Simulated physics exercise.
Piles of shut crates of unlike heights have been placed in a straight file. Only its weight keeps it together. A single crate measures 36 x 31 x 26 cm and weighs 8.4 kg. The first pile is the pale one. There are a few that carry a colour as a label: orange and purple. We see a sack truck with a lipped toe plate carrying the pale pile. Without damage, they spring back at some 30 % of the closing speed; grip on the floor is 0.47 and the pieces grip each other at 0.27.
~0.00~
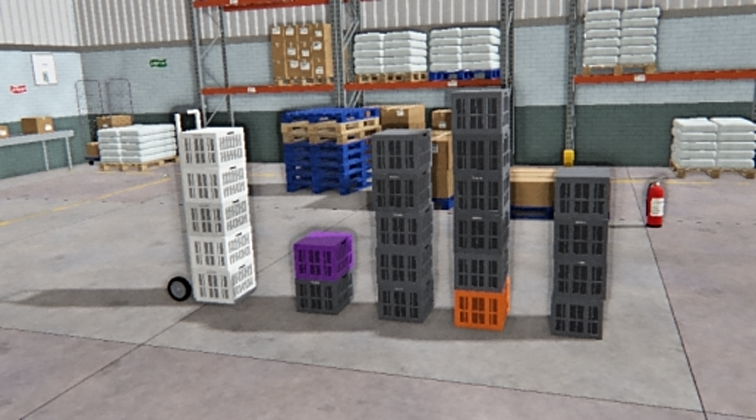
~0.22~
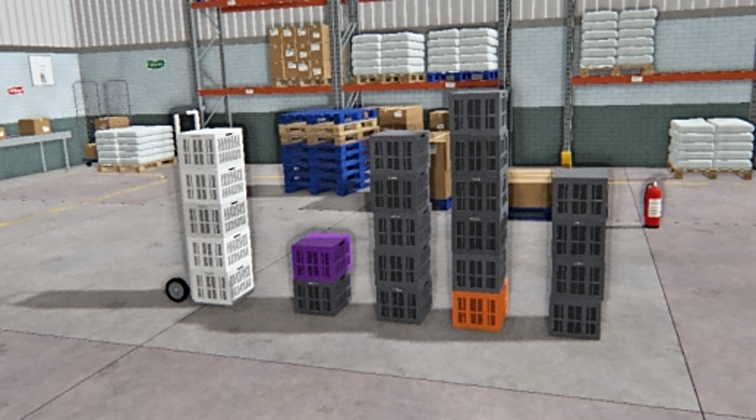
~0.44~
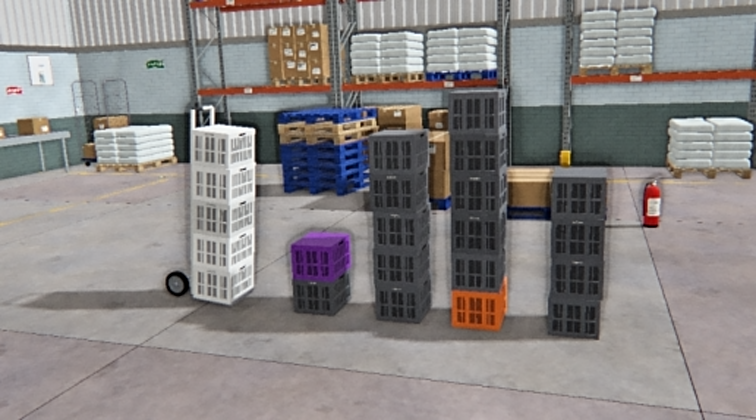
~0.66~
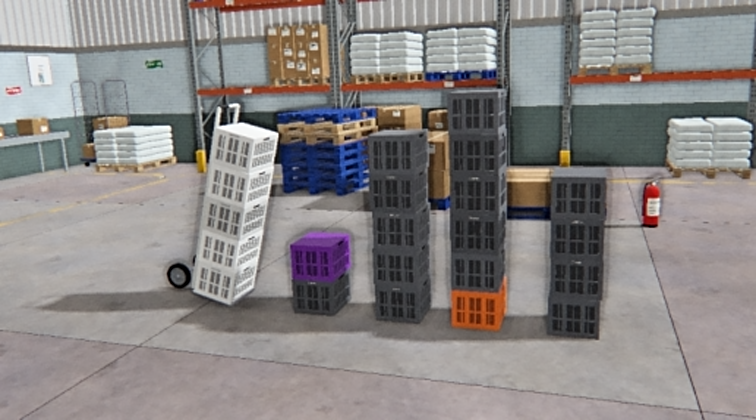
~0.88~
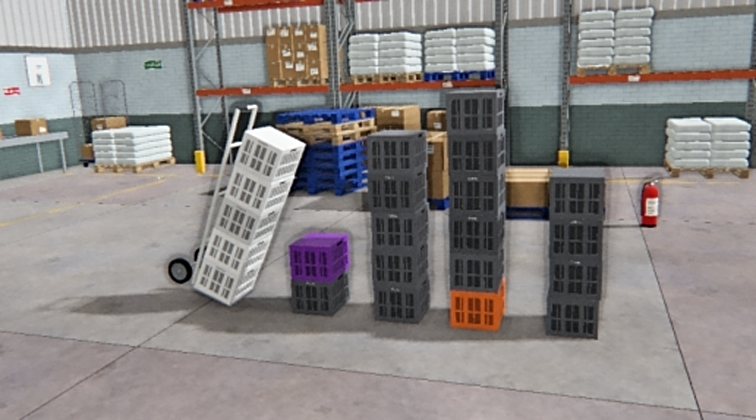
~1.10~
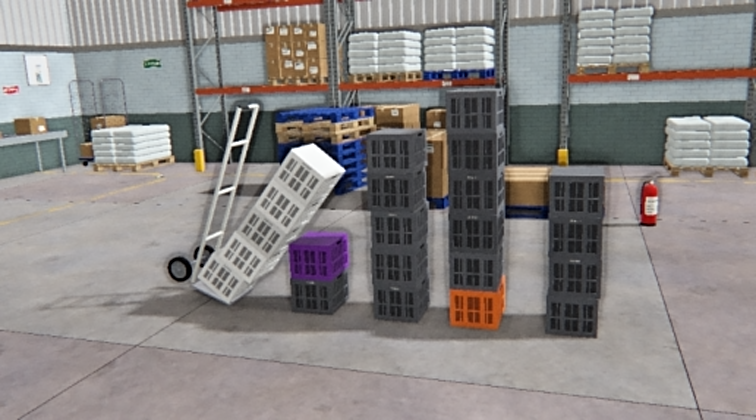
White crate stack on a sack truck leaning right toward a row of grey, purple and orange crates, tilting past the truck's frame.
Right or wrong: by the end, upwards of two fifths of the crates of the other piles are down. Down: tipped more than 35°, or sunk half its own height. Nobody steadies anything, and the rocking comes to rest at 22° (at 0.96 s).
Wrong.
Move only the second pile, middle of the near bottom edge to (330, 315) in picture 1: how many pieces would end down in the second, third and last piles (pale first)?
Second 0, third 0, last 0 down.
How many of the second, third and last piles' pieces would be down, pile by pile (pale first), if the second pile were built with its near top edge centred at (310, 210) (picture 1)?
Pile by pile that makes second 0, third 0, last 0.
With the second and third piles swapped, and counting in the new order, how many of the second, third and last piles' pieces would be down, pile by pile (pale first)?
Count of fallen pieces - second: 5; third: 1; last: 3.
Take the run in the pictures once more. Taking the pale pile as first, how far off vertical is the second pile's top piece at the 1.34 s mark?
The top piece is some 0 degrees from upright.
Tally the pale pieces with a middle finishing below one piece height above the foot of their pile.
2 of them.
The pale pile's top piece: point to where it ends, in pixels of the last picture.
Somewhere about (365, 229).
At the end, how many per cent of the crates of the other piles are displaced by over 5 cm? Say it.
Share: 20 in a hundred.
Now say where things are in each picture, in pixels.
In the first frame (places mark the middle of the side facing us), truck frame (181, 152) 0° forward; orange crate (478, 310); purple crate (314, 263); the rest undisturbed.
Truck frame (180, 153) 0° forward; orange crate (476, 311), in the second frame.
Truck frame 6° forward, top of the pale pile leaning 6°; purple crate (312, 263); the rest undisturbed, in the third frame.
Truck frame (214, 146) 15° forward, top of the pale pile leaning 15°; purple crate (311, 263); the rest undisturbed, in the fourth frame.
Truck frame (228, 146) 21° forward, top of the pale pile leaning 25°; purple crate (310, 264); the rest undisturbed, in the fifth frame.
Truck frame (229, 145) 22° forward, top of the pale pile leaning 39°; orange crate (474, 310); purple crate (310, 263); the rest undisturbed, in the sixth frame.
After 1.18 s, 5 of the pale pile down; none of the 17 other crates down, 1 disturbed; purple crate shifted 26 mm.
After 1.34 s, 5 of the pale pile down; none of the 17 other crates down, 4 disturbed; purple crate shifted 7 cm.
After 1.88 s, 4 of the pale pile down; none of the 17 other crates down, 5 disturbed; purple crate shifted 11 cm.
At rest (2.5 s), 4 of the pale pile down; none of the 17 other crates down, 6 disturbed; purple crate shifted 10 cm; orange crate unmoved. That is 0 per cent. As the last picture would show them, middles, purple crate near (332, 256), orange crate near (478, 300).
